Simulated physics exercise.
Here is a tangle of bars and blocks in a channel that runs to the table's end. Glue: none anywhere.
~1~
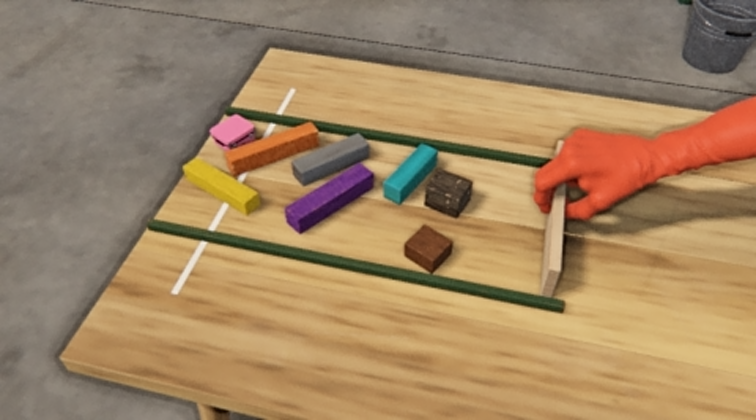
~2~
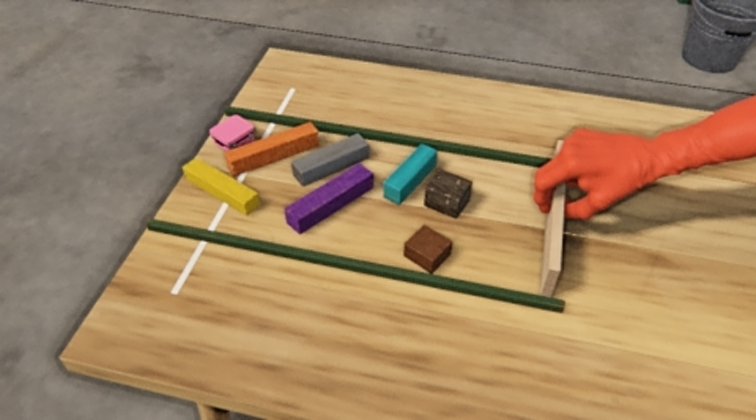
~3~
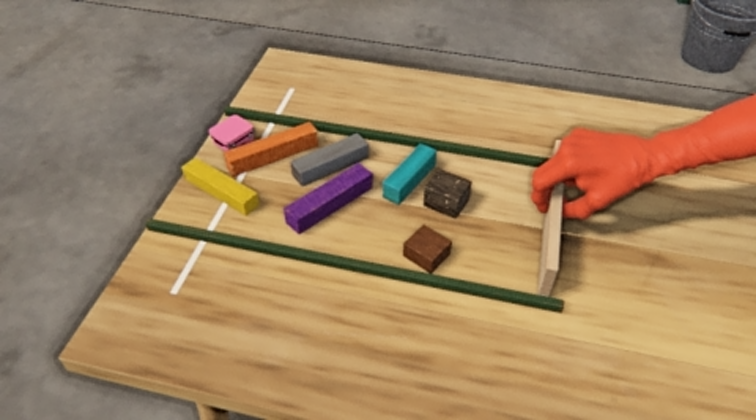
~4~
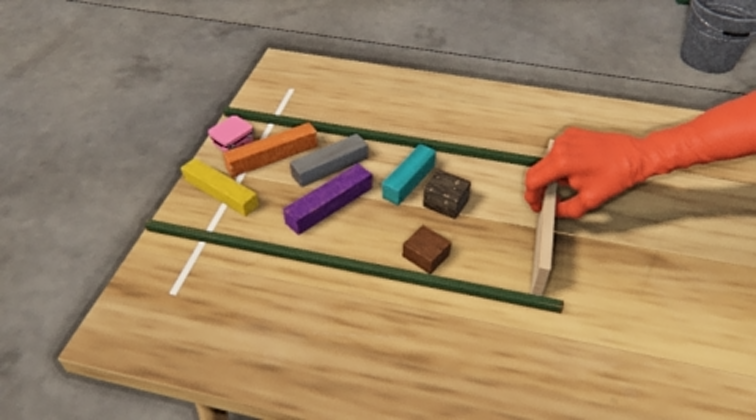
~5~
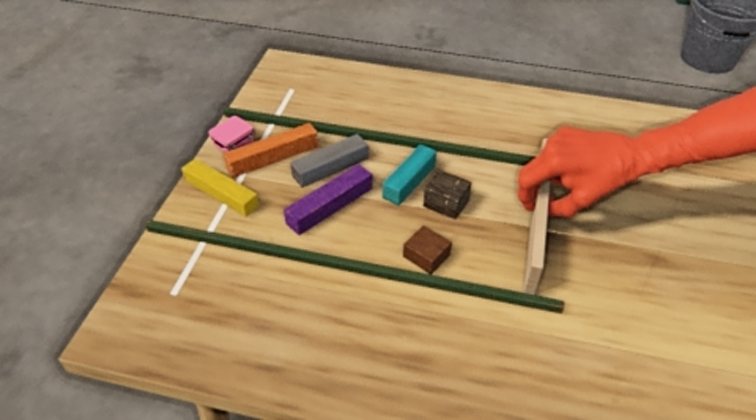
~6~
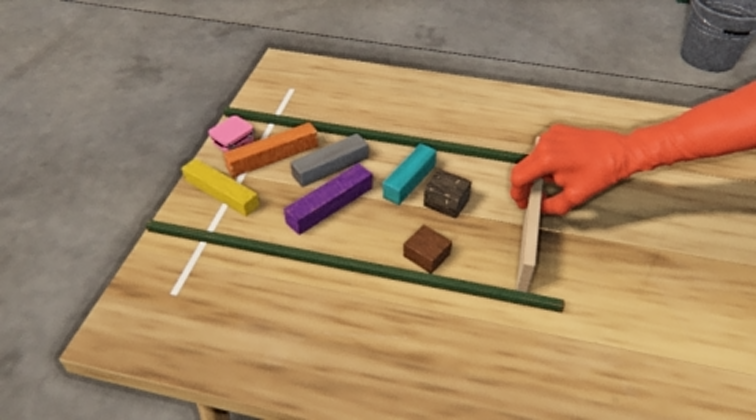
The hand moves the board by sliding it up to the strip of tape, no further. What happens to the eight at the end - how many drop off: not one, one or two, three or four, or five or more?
What drops is a group of three or four.
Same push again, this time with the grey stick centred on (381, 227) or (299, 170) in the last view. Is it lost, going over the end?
For the grey stick: Still there and then gone.
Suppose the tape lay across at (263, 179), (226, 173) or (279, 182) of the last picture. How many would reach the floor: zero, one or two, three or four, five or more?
In turn: 3 or 4; five or over; just one or two.
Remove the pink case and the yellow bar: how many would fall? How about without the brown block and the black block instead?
Counts - first: 1, second: 3.
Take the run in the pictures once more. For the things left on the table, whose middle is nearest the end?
That's the grey stick.
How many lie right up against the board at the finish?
Well, it touches 3.
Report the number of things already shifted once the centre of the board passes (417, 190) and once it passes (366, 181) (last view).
4, then 6.
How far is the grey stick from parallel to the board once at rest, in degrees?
About 35°.
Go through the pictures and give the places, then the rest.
In the first frame, pink case (234, 136); yellow bar (221, 186); orange bar (273, 149); board (555, 215); tape (244, 175).
In the second frame, yellow bar (221, 186); grey stick (331, 159).
In the third frame, orange bar (272, 149); turquoise stick (410, 173).
In the fourth frame, pink case (232, 136); purple bar (329, 198).
In the fifth frame, yellow bar (220, 187); brown block (427, 249).
In the sixth frame, pink case (232, 136); yellow bar (220, 187); orange bar (272, 149); board (532, 210); tape (243, 175).
Soon after, none off yet; pink case at rest near (232, 136); yellow bar at rest near (220, 187); orange bar at rest near (272, 149).
Then, none off yet; pink case at rest near (231, 134); yellow bar at rest near (219, 186); orange bar moved a little near (258, 140).
At rest, the number that fall off is three or four; fallen, orange bar, yellow bar and pink case.
